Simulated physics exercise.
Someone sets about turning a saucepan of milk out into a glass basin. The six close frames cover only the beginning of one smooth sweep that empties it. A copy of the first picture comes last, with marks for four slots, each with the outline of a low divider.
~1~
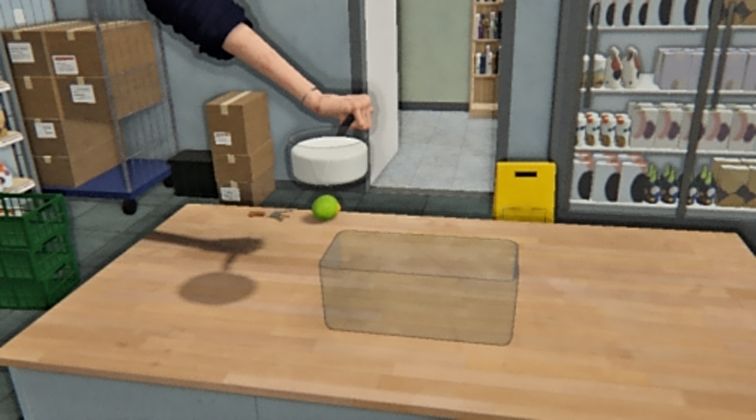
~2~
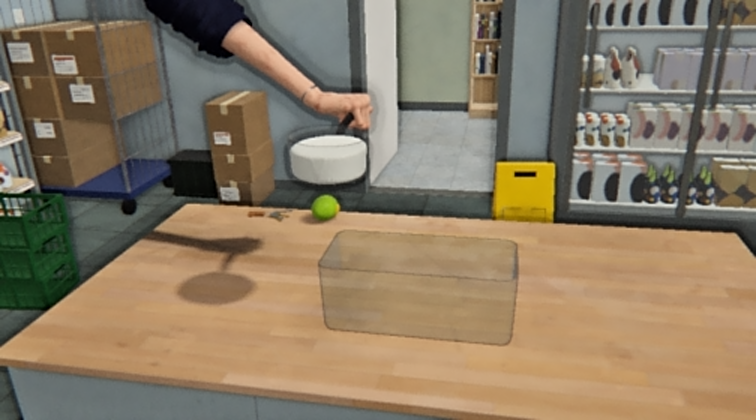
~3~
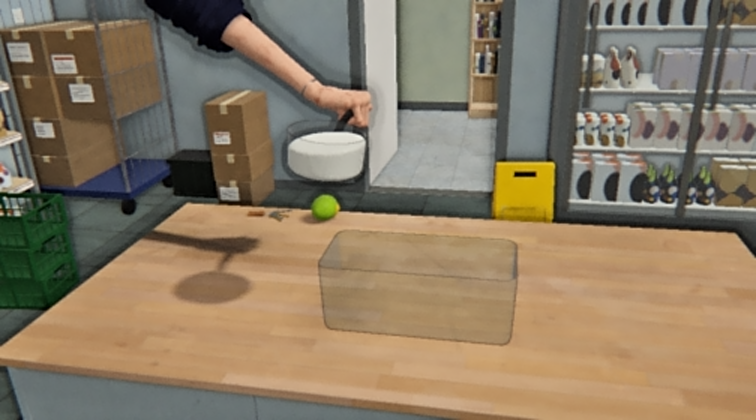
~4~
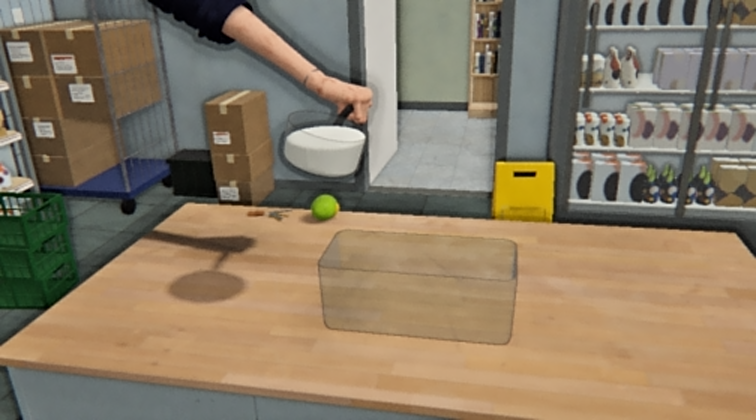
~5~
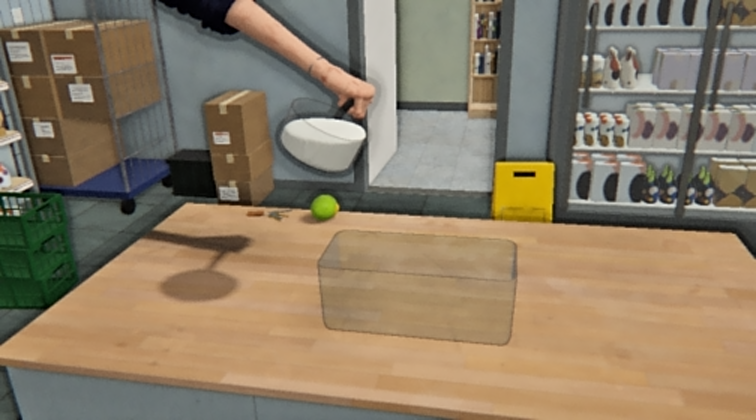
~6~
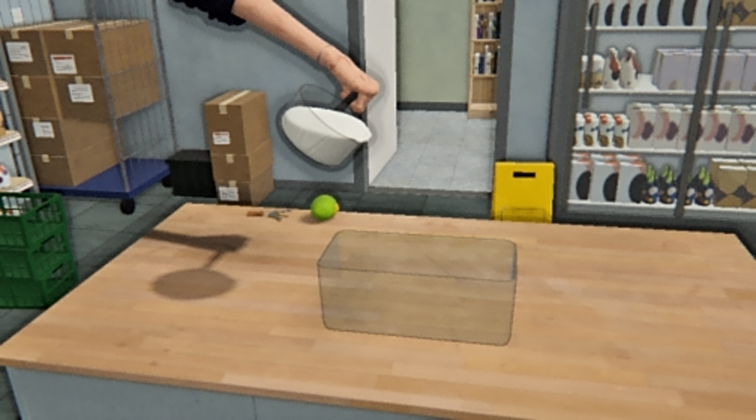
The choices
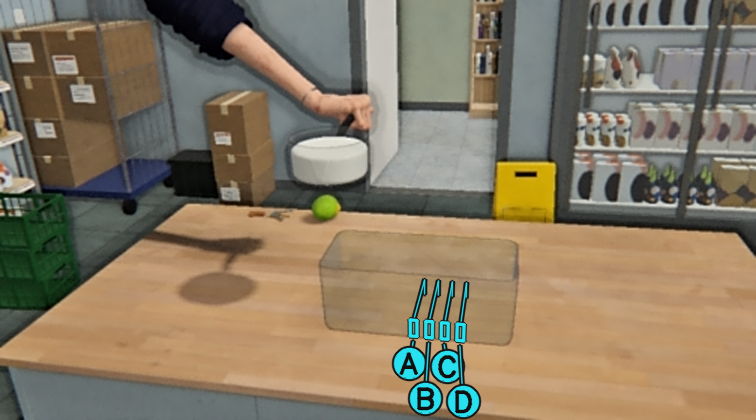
Saucepan of white milk held by an outstretched hand above a wooden counter, tilting gradually to the right near a clear basin.
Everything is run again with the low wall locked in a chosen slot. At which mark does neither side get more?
The best slot is C.
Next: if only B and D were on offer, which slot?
That would be B.
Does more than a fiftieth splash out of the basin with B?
Yes, it does.
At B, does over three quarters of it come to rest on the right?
No.
On the marked copy, A at (413, 341); B at (428, 342); C at (444, 344); D at (459, 345).
If A is chosen, about 24 % ends left of the wall and 68 % right of it; 8 % is lost outside.
If B is chosen, about 33 % ends left of the wall and 60 % right of it; 7 % is lost outside.
If C is chosen, about 47 % ends left of the wall and 44 % right of it; 9 % is lost outside.
If D is chosen, about 68 % ends left of the wall and 20 % right of it; 11 % is lost outside.
